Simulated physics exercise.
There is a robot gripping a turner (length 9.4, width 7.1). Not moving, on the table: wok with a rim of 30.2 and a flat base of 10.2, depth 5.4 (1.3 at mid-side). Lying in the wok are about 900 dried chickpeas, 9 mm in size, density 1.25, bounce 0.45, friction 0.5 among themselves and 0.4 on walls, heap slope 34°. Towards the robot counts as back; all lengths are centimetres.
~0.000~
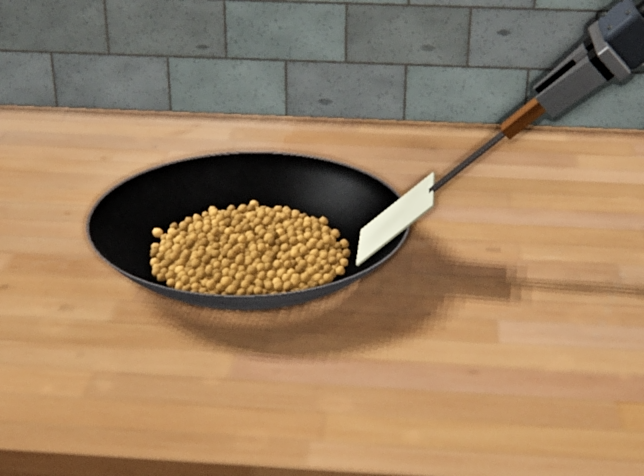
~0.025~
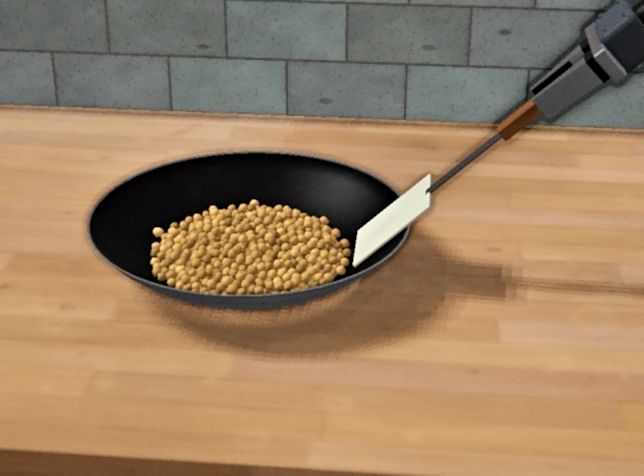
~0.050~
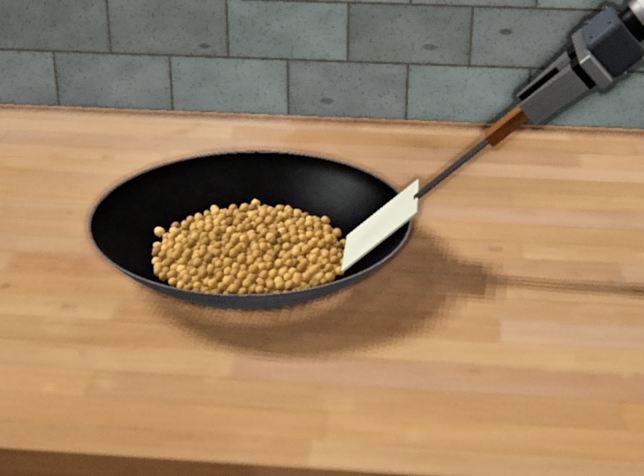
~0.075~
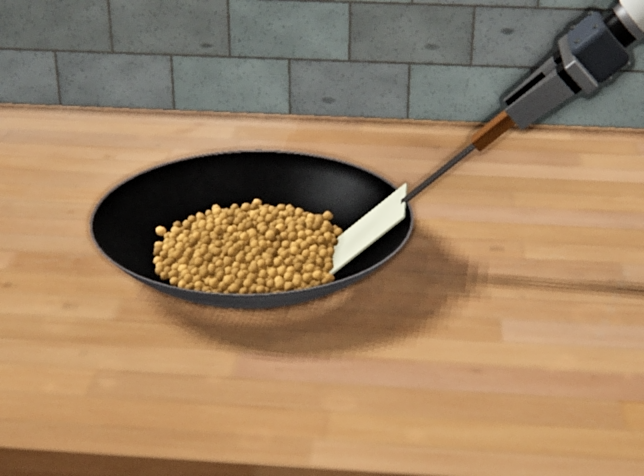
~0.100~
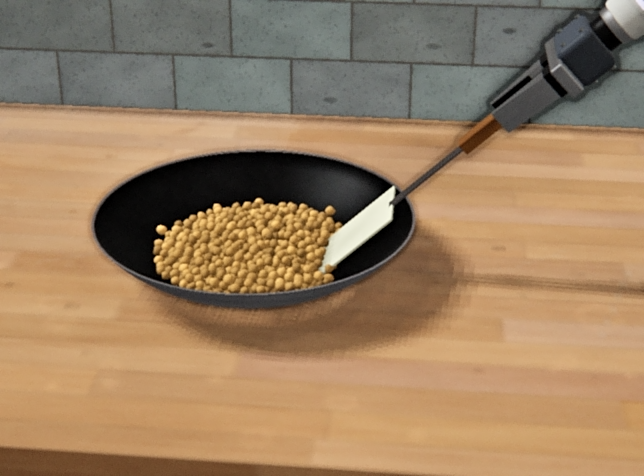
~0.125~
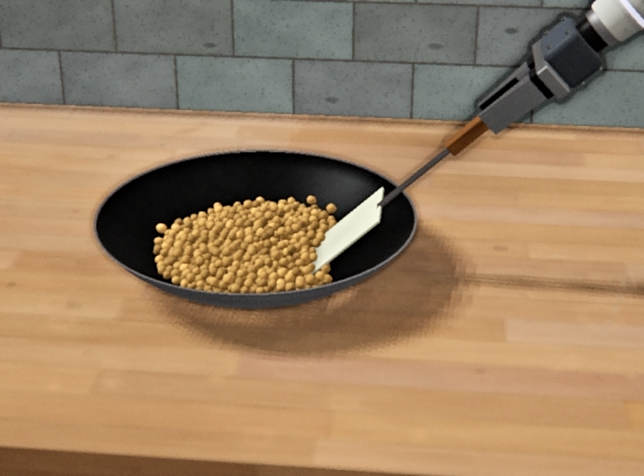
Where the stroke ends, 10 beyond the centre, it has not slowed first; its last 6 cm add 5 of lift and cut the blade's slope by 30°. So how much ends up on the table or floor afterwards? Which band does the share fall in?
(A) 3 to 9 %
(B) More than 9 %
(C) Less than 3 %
(A) 3 to 9 %.
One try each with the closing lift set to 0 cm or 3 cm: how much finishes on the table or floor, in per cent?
0 and 0 %.
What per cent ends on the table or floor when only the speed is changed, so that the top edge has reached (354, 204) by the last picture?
I'd say around 15 per cent.
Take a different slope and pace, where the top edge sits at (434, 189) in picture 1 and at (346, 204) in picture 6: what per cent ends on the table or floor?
My guess would be close to 15 per cent.
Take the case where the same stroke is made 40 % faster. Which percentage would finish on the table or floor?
The share on the table or floor would be about 10 percent.
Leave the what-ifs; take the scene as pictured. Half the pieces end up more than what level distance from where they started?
3 cm.
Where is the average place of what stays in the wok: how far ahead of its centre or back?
I'd say it's roughly 4.0 cm toward the front.
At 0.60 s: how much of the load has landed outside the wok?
About 4 per cent.
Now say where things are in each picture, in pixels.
The first frame shows turner top edge at (434, 189), sloping 44°; upper third of the load around (252, 244), from x 155 to 345, top at y 205; 900 in the wok.
The second frame shows turner top edge at (430, 190), sloping 44°; upper third of the load around (252, 243), from x 155 to 345, top at y 205.
The third frame shows turner top edge at (418, 196), sloping 44°; upper third of the load around (253, 243), from x 155 to 345, top at y 205.
The fourth frame shows turner top edge at (406, 200), sloping 44°; upper third of the load around (255, 242), from x 160 to 340, top at y 205.
The fifth frame shows turner top edge at (393, 203), sloping 44°; upper third of the load around (256, 241), from x 160 to 340, top at y 205.
The sixth frame shows turner top edge at (381, 204), sloping 44°; upper third of the load around (252, 241), from x 160 to 340, top at y 200; 900 in the wok.
By 0.23 s, sloping 44°, highest piece 4 above the table; 900 in the wok.
By 0.34 s, sloping 33°, highest piece 6 above the table; 900 in the wok.
By 0.60 s, sloping 14°, highest piece 7 above the table; 857 in the wok, 39 on the table or floor, 4 on the blade or in flight.
By 1.65 s, sloping 14°, highest piece 6 above the table; 856 in the wok, 44 on the table or floor.
Final count, 856 in the wok, 44 on the table or floor. That is 5 % on the table or floor.
